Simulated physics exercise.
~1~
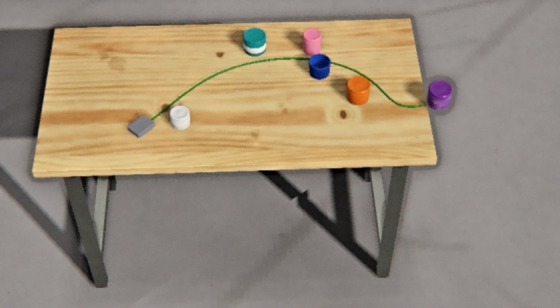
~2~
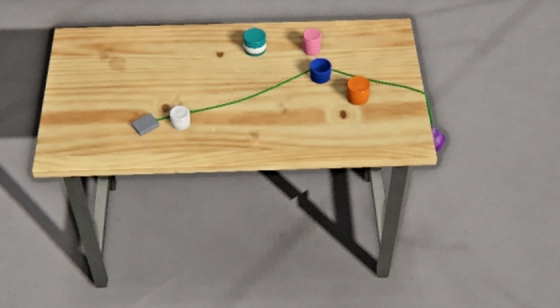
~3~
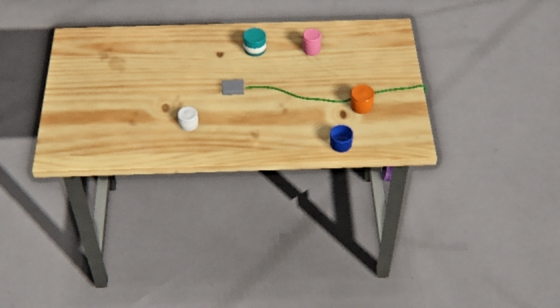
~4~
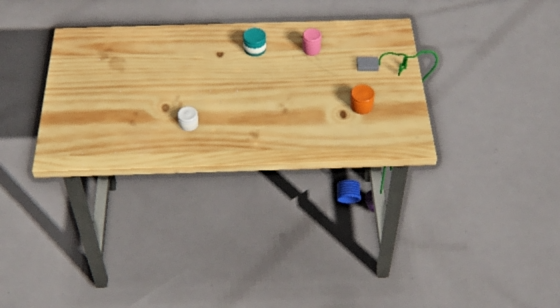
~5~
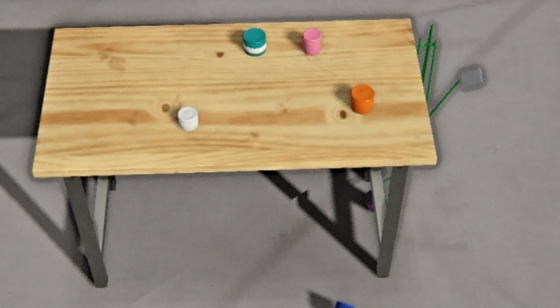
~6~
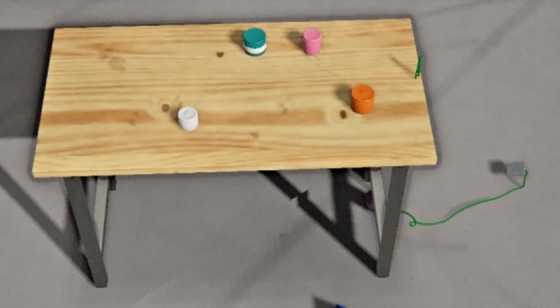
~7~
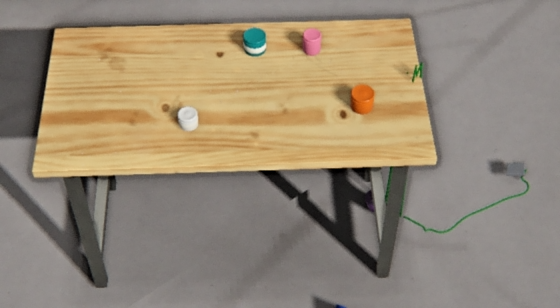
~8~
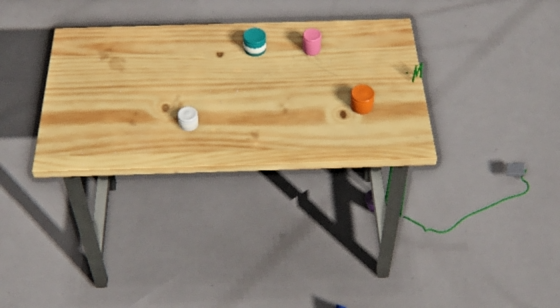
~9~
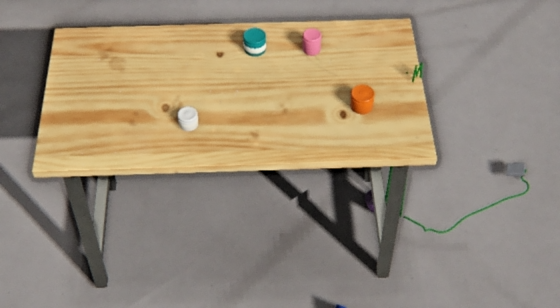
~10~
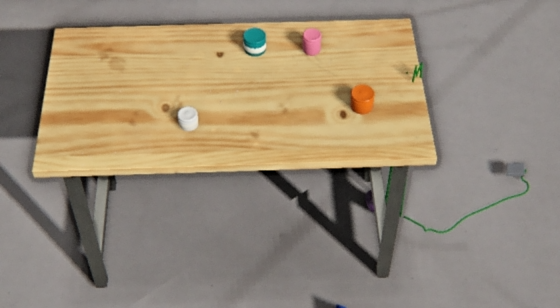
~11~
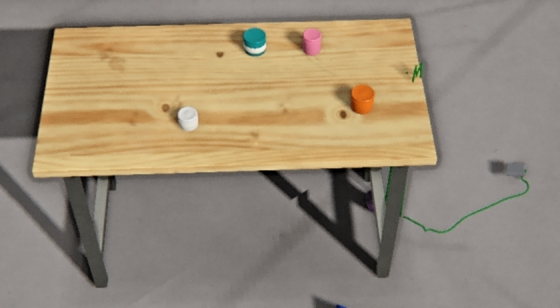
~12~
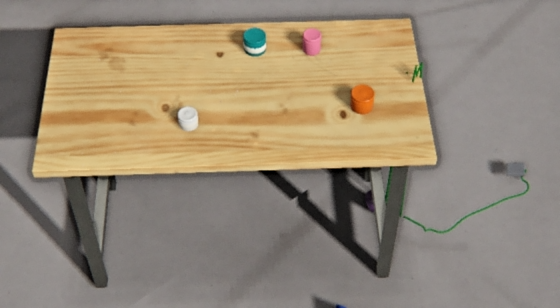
In the video, a purple object drops off a wooden table's right edge, pulling a green cable and grey block rightward; a blue cup slides off the front, then the block falls, ending on the floor while white, teal, pink and orange containers remain on top.
